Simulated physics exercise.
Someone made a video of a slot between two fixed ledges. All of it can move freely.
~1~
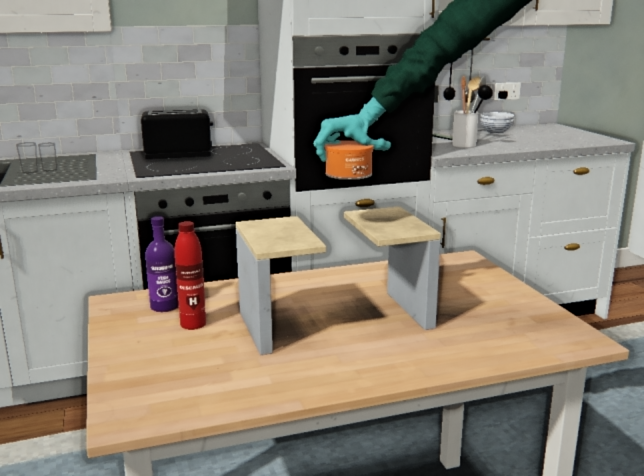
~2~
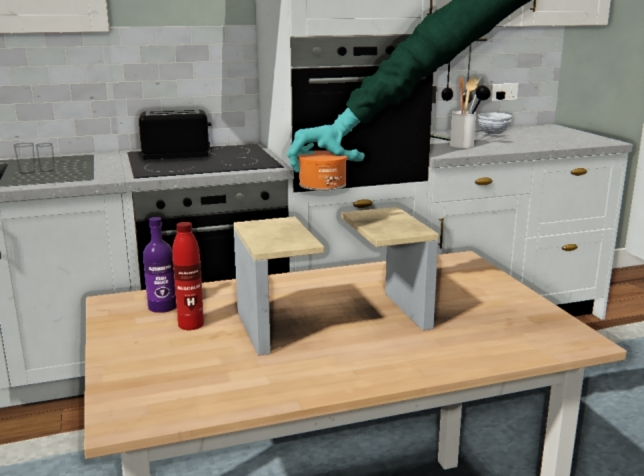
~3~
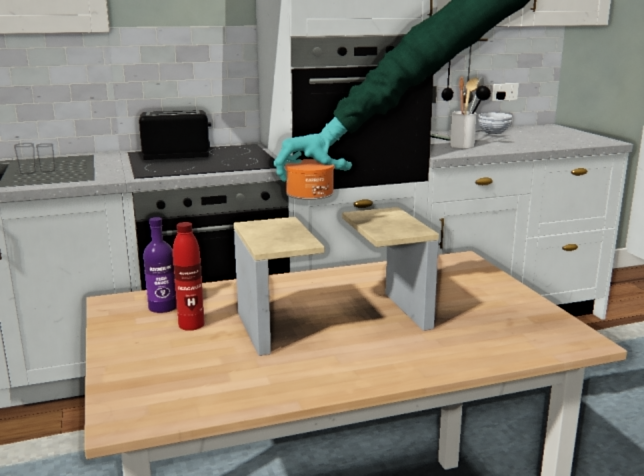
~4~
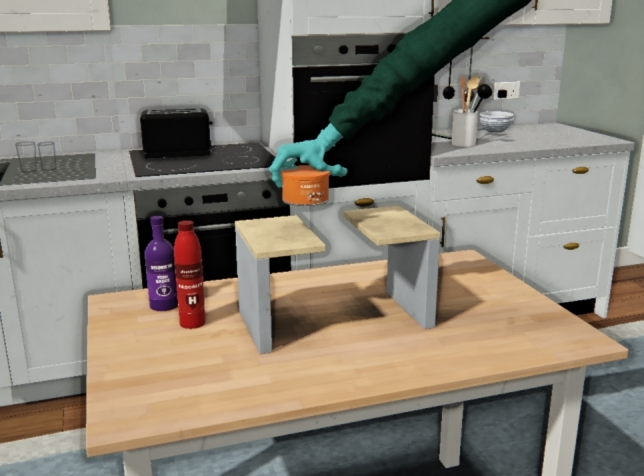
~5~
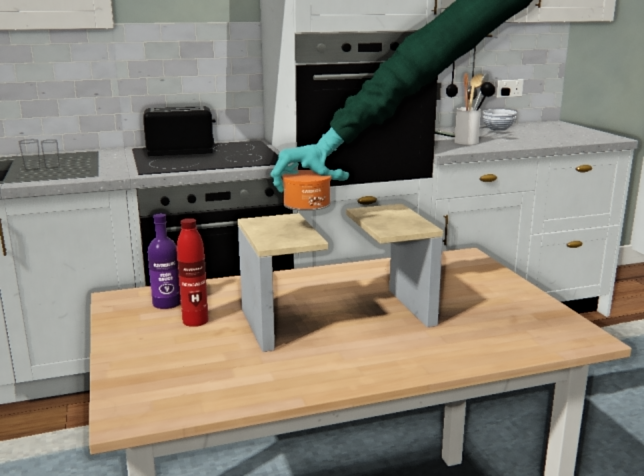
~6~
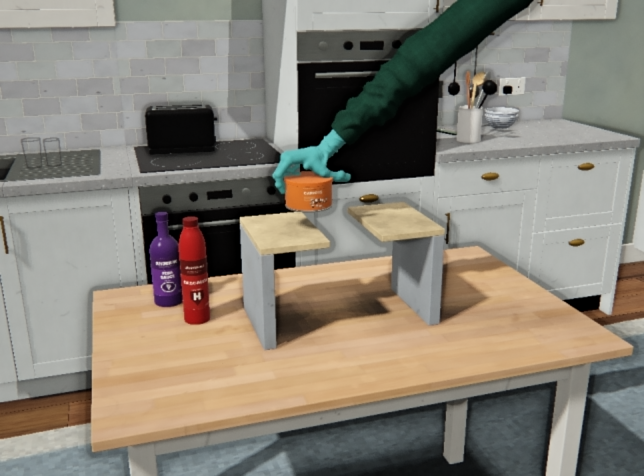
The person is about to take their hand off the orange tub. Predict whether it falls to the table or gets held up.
Held up.
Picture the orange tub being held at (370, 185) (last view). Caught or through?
Let go there, it does not get through.
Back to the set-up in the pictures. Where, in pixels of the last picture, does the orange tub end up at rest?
Around (309, 212).
Then, 0.32 s later than the last frame, orange tub moved a little near (309, 212).
Then, 0.66 s later than the last frame, orange tub resting near (309, 212).
When it is over, moved from the start, orange tub; the other 2 as before. End places, in pixels of the last picture, orange tub near (309, 212). The tub is caught.
